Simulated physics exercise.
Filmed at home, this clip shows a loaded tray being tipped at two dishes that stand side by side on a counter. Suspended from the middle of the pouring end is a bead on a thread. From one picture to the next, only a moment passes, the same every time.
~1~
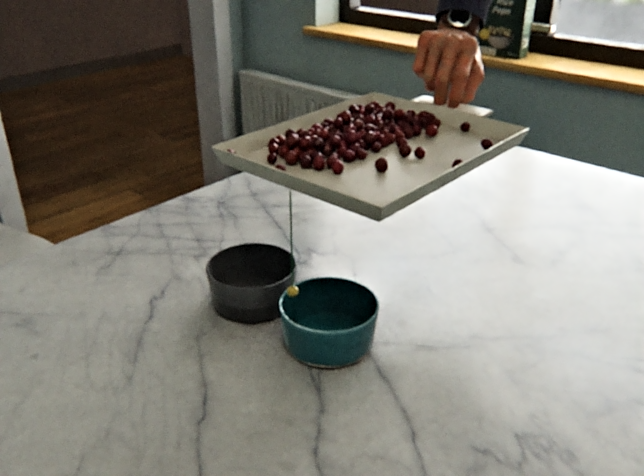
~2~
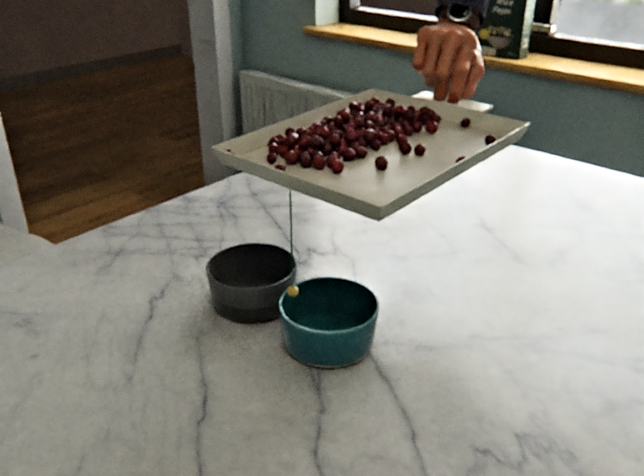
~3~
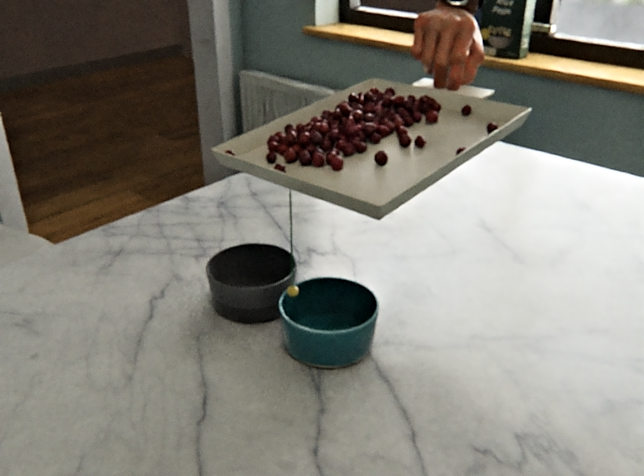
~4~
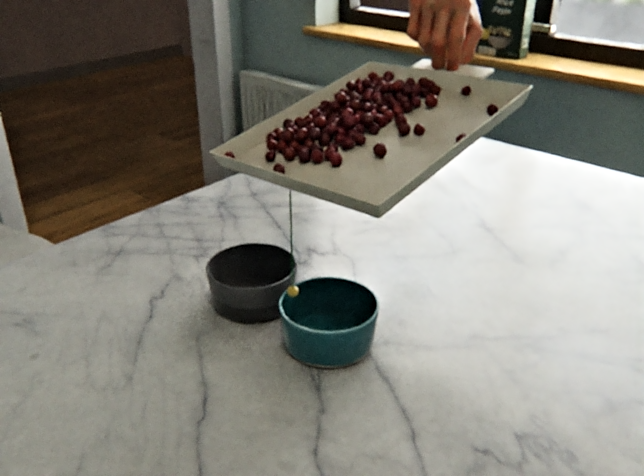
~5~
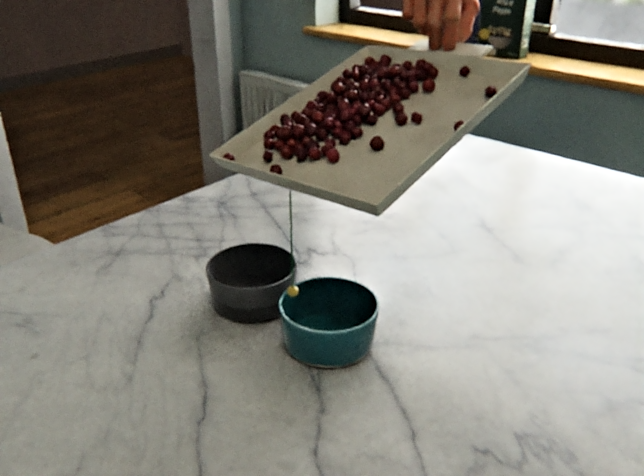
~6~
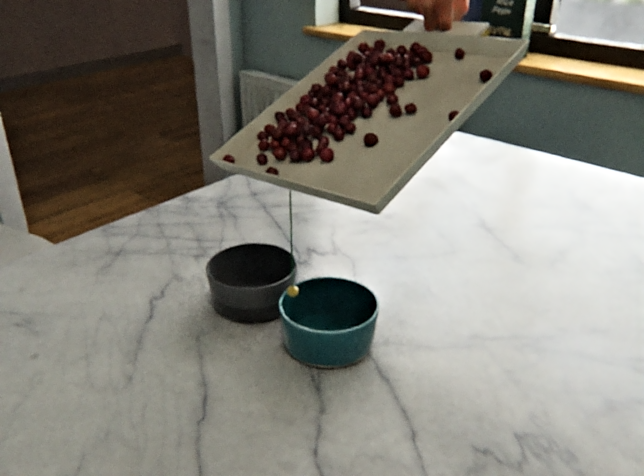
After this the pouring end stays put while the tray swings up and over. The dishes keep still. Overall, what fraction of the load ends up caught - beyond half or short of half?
Short of half.
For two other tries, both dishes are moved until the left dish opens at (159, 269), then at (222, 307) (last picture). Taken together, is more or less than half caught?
The pair would catch the greater share the first time and the greater share the second time.
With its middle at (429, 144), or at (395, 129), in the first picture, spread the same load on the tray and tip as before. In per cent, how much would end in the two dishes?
Estimate: 0 % first, 0 % second.
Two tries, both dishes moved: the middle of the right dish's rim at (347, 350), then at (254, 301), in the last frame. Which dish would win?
Try 1: The dish to the left; try 2: The dish to the right.
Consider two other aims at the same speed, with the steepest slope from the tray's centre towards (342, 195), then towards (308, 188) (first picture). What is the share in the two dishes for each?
I'd put it at some 0 % and then some 0 %.
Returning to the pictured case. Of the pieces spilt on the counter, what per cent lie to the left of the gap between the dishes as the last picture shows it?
Close to 100 in a hundred.
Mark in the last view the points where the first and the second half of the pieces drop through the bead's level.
Roughly at (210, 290) first, and then at (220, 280).
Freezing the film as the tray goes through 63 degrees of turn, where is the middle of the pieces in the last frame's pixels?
The middle of the pieces lands at roughly (255, 157).
Just after the last frame, tray tipped steeply; the larger part on the tray; just a few outside both; roughly a quarter in the air.
A moment on, tray tipped right over; just a few on the tray; just a few in the left dish; the larger part outside both; about a tenth in the air.
Further on, tray tipped past a quarter turn; just a few in the left dish; almost all outside both.
When it is over, tray tipped past a quarter turn; not one in the right dish; just a few in the left dish; almost all outside both.
